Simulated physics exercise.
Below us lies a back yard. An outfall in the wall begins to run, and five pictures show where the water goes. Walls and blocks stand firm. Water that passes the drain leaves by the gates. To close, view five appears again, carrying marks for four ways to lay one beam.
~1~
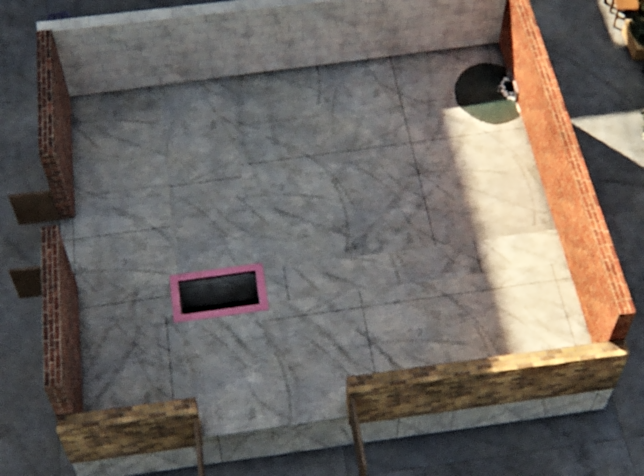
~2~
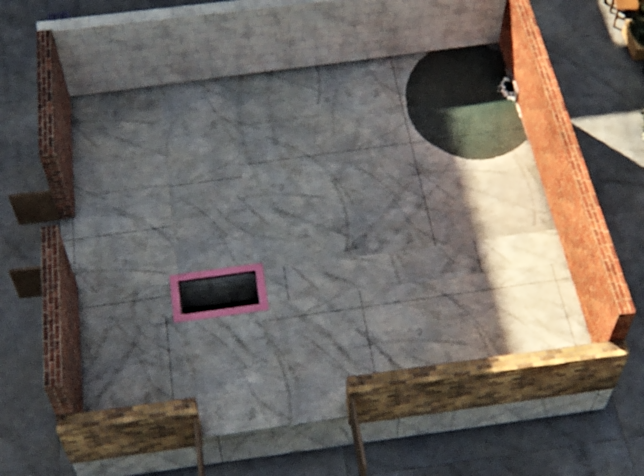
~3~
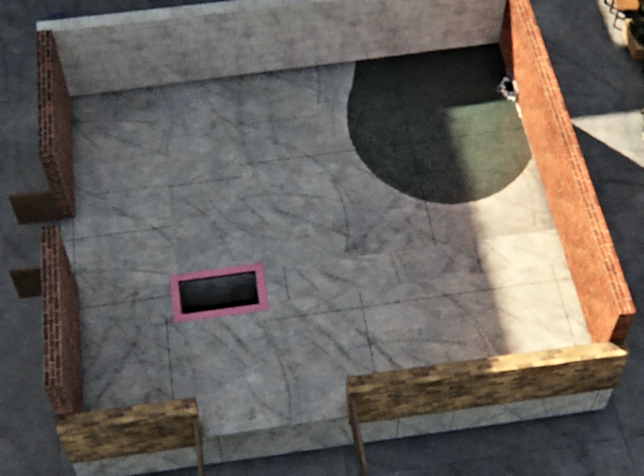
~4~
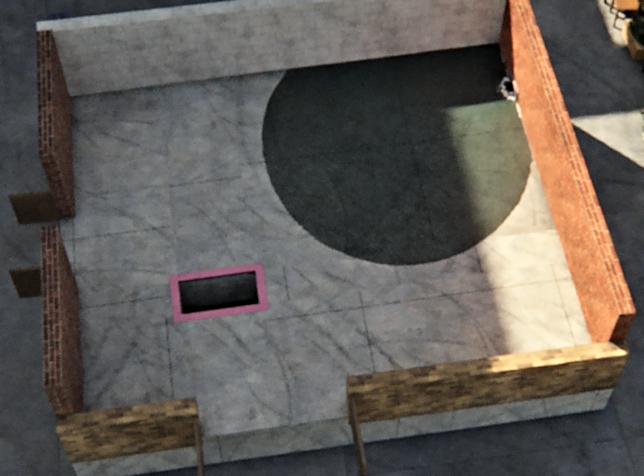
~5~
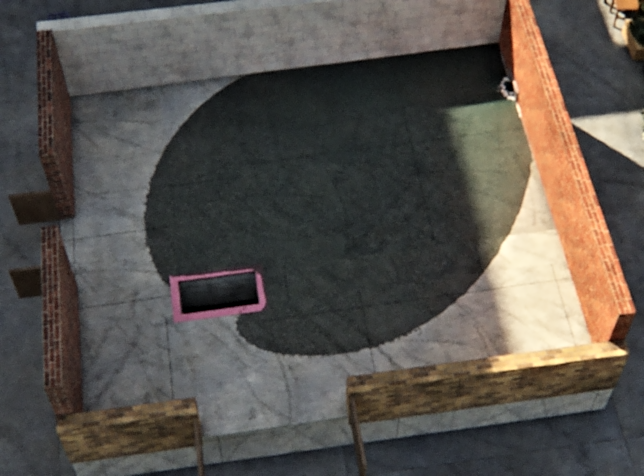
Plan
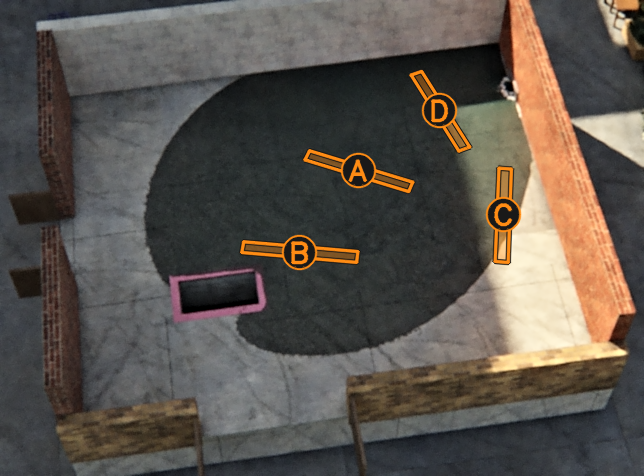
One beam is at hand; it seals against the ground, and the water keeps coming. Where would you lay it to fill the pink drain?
Position C does it best.
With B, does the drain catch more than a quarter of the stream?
No, it does not.
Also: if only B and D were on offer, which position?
D.
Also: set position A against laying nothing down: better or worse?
Worse.
In orange, A from (307, 155) to (410, 186); B from (242, 247) to (357, 256); C from (501, 261) to (505, 168); D from (416, 73) to (464, 148).
For position A, about 18 % of the stream goes into the pink drain, about 78 % out by the gates.
For position B, about 15 % of the stream goes into the pink drain, about 82 % out by the gates.
For position C, about 35 % of the stream goes into the pink drain, about 62 % out by the gates.
For position D, about 22 % of the stream goes into the pink drain, about 74 % out by the gates.
